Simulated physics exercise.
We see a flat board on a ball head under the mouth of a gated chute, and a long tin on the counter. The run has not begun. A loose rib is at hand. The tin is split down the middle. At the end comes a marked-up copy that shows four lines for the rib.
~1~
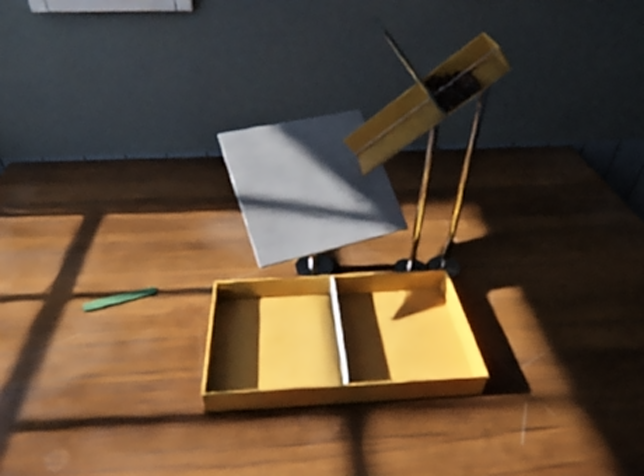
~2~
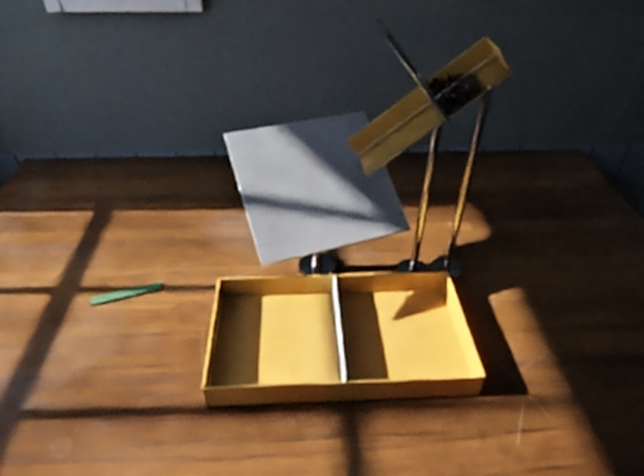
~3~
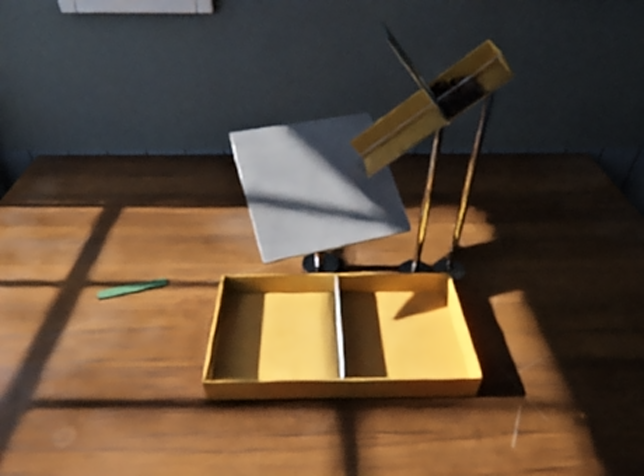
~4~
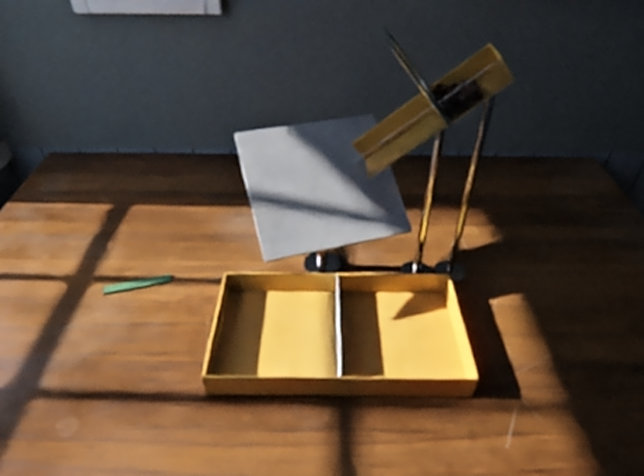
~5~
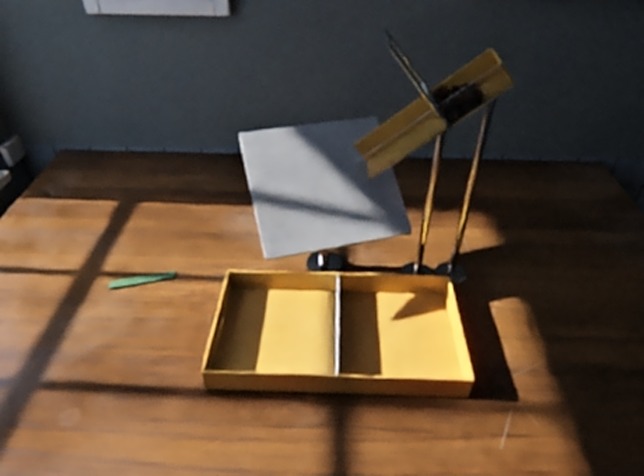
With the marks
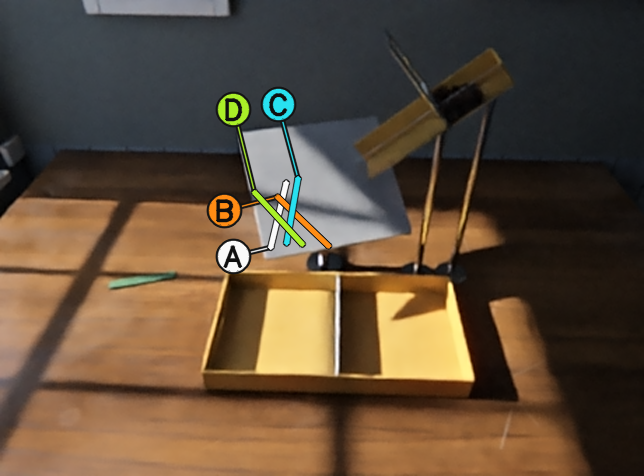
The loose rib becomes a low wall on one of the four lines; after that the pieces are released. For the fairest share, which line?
Choose D.
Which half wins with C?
Left.
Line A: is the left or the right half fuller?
More lands on the left.
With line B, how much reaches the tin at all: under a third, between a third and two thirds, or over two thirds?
Line B gives over two thirds.
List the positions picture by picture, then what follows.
Load behind the gate at (452, 85), chocolate balls; lip of the chute at (361, 166), sloping fairly steeply, in the first frame.
Middle of the board at (318, 182), tilted fairly steeply; middle of its low edge at (340, 246); of its high edge at (297, 122), in the second frame.
Front corners of the tin at (203, 382) and (482, 377); front end of its middle wall at (343, 380); gate still shut at (426, 88), in the third frame.
Middle of the load at (458, 94); lip at (367, 169), in the fourth frame.
Middle of the load at (458, 97); lip at (369, 170), in the fifth frame.
On the marked copy, line A from (286, 182) to (270, 247); line B from (277, 196) to (328, 245); line C from (298, 178) to (286, 243); line D from (254, 192) to (302, 244).
If A is chosen, of what is caught, most in the left half, about a quarter in the right.
If B is chosen, of what is caught, a small part in the left half, most in the right.
If C is chosen, of what is caught, most in the left half, a small part in the right.
If D is chosen, of what is caught, about two thirds in the left half, about a third in the right.
